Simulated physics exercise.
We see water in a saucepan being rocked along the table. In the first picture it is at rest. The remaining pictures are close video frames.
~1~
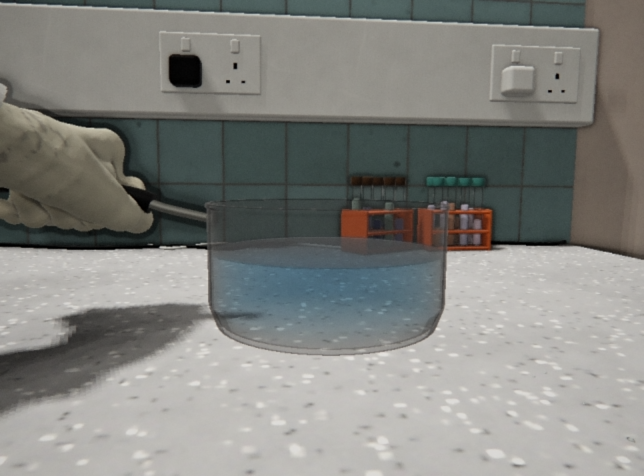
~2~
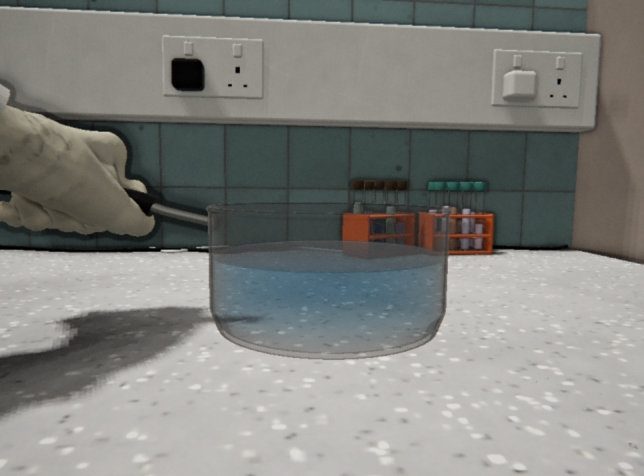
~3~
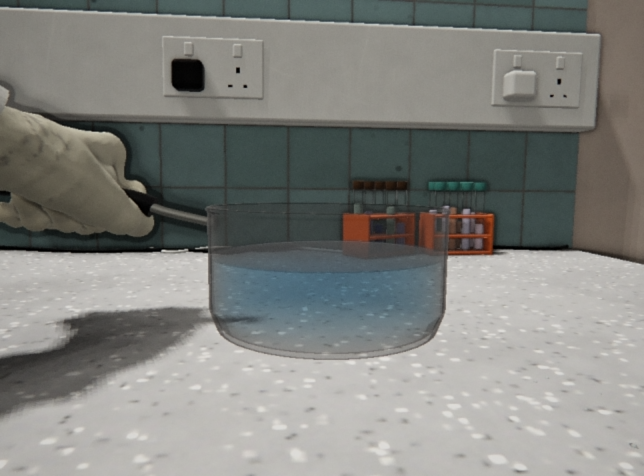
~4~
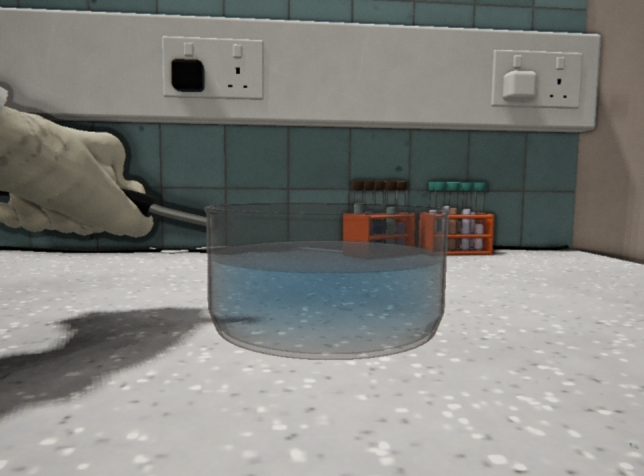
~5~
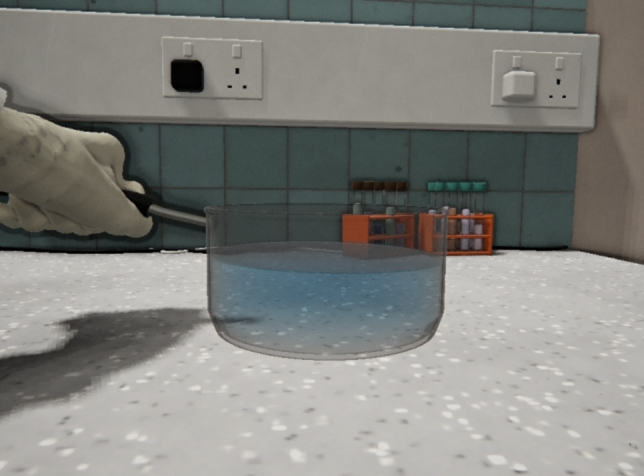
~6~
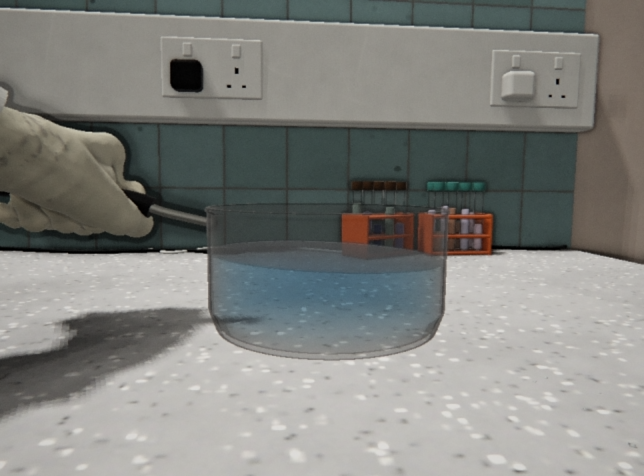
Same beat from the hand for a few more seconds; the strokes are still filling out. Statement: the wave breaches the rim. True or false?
False.
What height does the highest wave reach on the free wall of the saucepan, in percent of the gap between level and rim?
About 40 %.
Next, the highest wave so far stays far below the rim.
After that, the highest wave so far climbs under half way to the rim.
Finally, the highest wave so far climbs under half way to the rim; nothing has left it.
